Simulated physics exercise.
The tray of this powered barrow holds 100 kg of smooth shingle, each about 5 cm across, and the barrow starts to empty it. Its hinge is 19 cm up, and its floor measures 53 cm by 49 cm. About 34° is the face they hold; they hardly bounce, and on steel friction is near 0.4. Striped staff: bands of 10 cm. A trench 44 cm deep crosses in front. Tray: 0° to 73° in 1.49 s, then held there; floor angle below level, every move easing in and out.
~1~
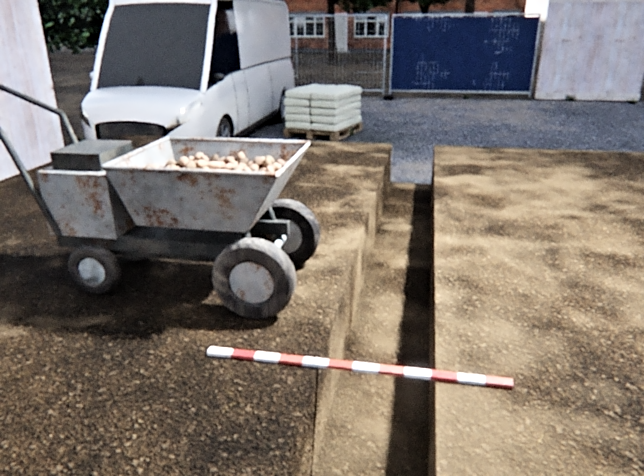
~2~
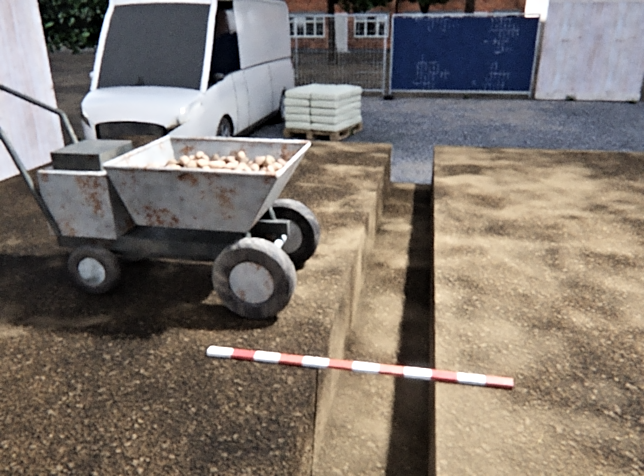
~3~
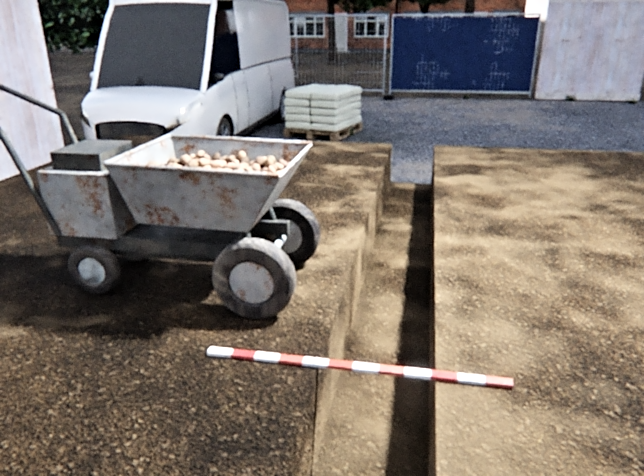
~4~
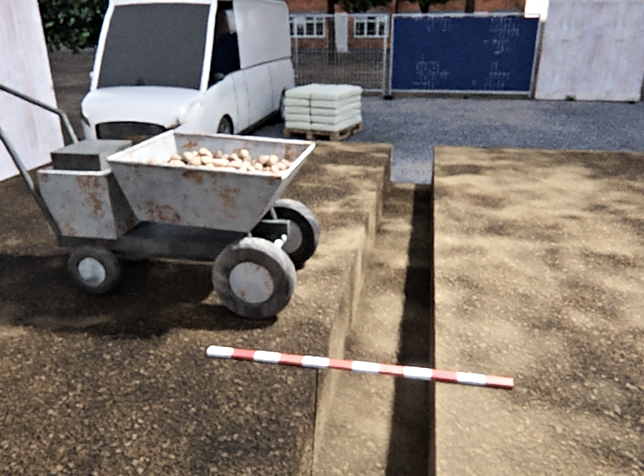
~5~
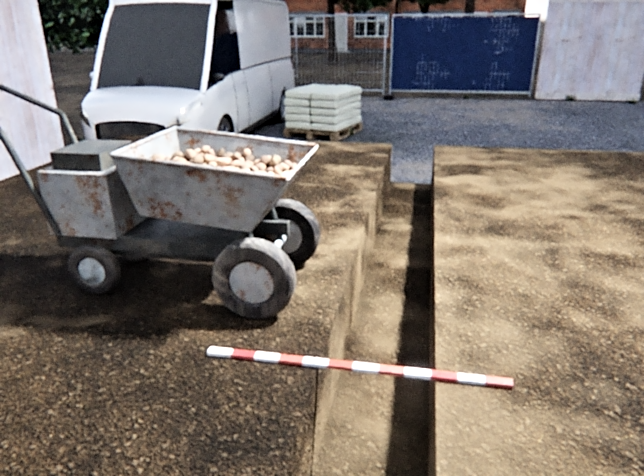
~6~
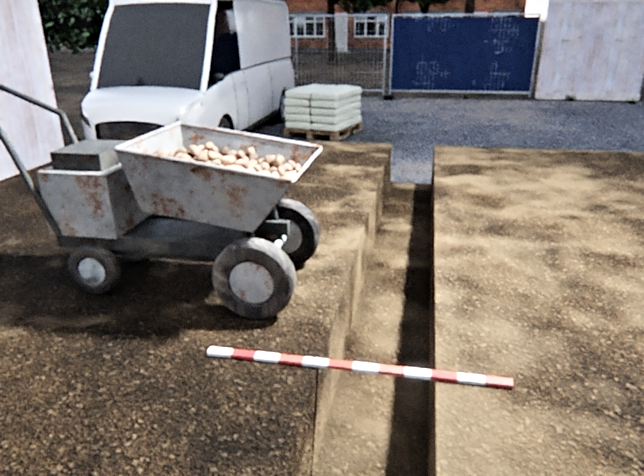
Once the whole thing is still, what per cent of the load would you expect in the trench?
I would expect about 91 per cent.
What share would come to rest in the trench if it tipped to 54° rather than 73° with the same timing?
Roughly 35 per cent would end in the trench.
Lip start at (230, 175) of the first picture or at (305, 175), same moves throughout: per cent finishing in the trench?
100 % and 60 %.
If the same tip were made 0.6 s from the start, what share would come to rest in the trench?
I'd put it at roughly 65 per cent.
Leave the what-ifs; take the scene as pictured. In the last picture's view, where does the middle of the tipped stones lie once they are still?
I'd point to around (401, 364).
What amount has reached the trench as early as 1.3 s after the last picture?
Some 45 per cent.
Then, 0.8 s after the last picture the floor is at 62°, 100 % in the tray; the foremost stones are at (374, 236).
Then, 1.3 s after the last picture the floor is at 73°, 53 % in the tray, 43 % in the trench, 4 % past the trench; the foremost stones are at (470, 301).
Then, 1.6 s after the last picture the floor is at 73°, 22 % in the tray, 69 % in the trench, 9 % past the trench; the foremost stones are at (525, 307).
Then, 3.6 s after the last picture the floor is at 73°, 0 % in the tray, 91 % in the trench, 9 % past the trench; the foremost stones are at (544, 308).
